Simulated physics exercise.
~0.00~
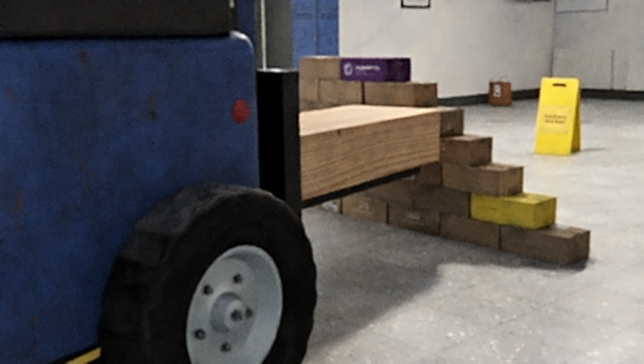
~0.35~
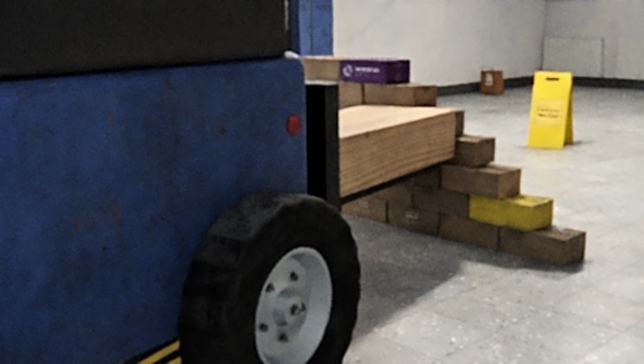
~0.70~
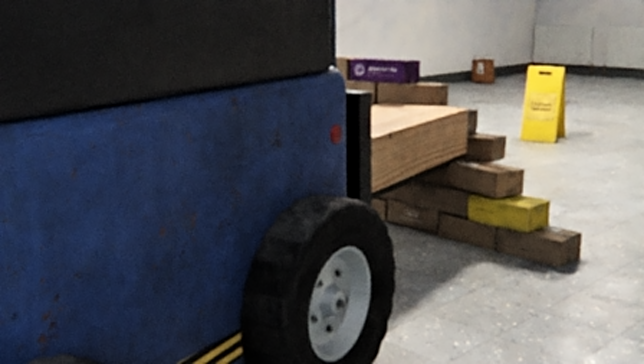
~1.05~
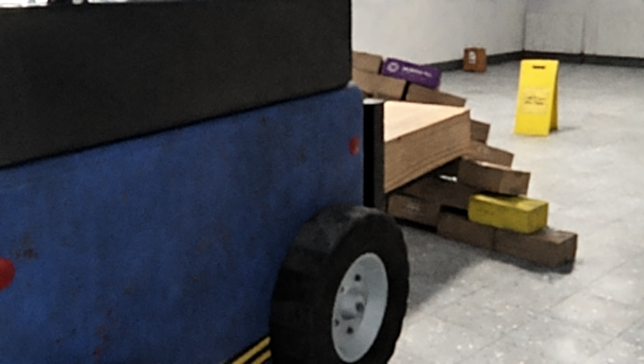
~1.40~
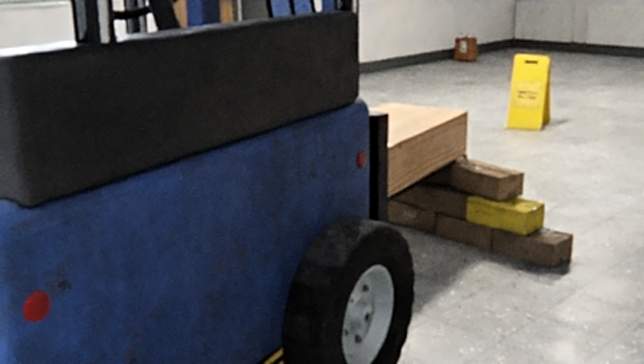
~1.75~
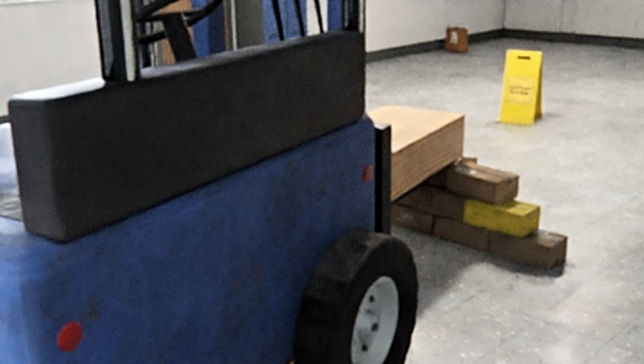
Blue lift truck pushing a wooden block into a stepped wall of brown boxes, toppling upper ones while the yellow box stays put.
